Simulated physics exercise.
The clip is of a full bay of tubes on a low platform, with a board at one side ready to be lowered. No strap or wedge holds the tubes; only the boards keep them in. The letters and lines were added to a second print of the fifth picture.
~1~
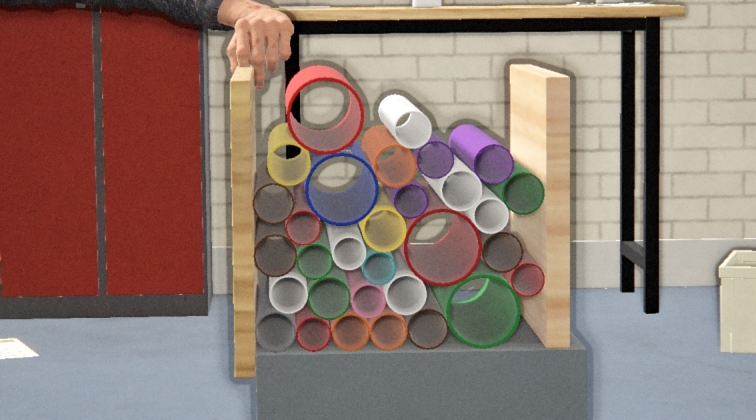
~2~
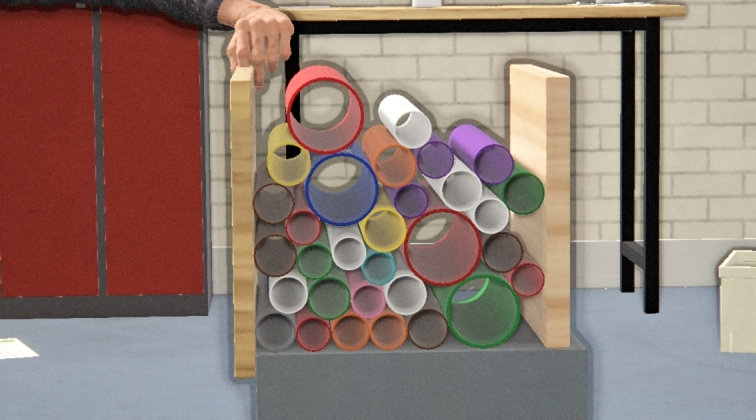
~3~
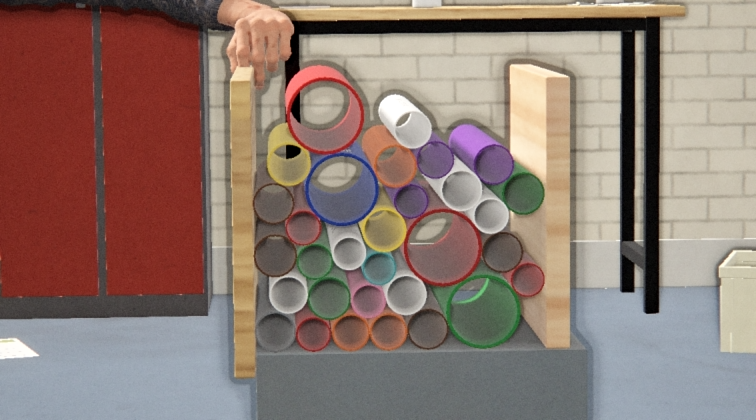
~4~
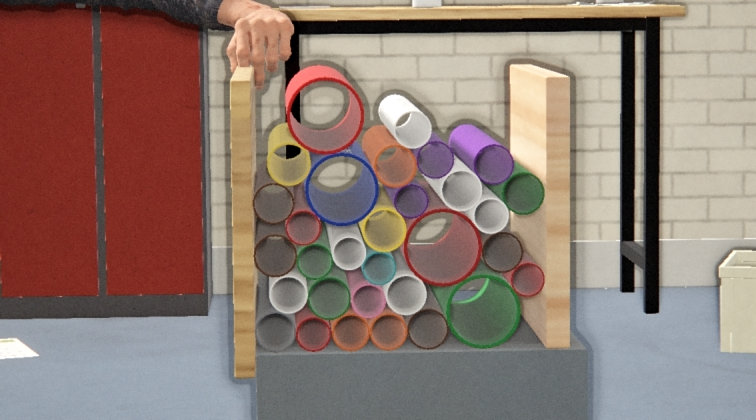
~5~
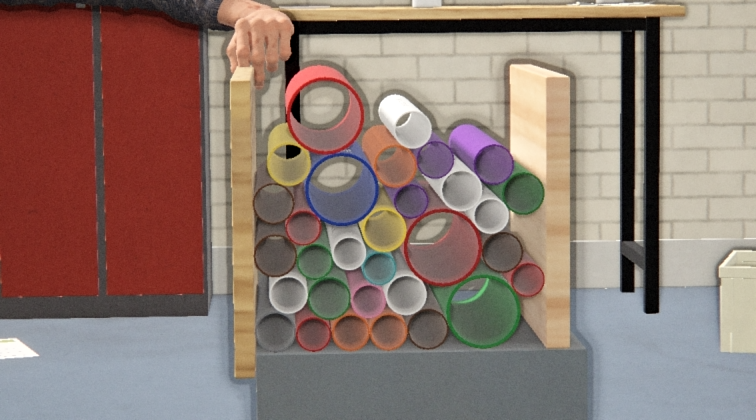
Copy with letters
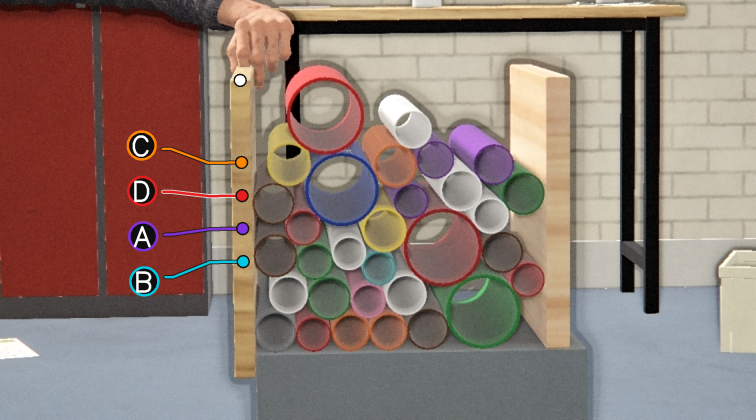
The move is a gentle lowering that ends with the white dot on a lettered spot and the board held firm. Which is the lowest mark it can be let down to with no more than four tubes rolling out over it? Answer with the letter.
B is the limit.
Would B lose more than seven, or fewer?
At B, fewer than seven.
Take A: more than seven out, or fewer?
At A, fewer than seven.
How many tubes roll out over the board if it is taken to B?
At B the number is three.
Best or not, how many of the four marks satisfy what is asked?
Four of the four.
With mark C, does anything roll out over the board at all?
No, at C.
On the copy, A at (243, 228); B at (243, 262); C at (242, 162); D at (242, 195); the white dot at (240, 80).
On B. First, top of the board (252, 158).
Then, top of the board (254, 248).
Finally, top of the board (254, 261), three out over the board.
By contrast, A two out over the board; C none out over the board; D none out over the board.
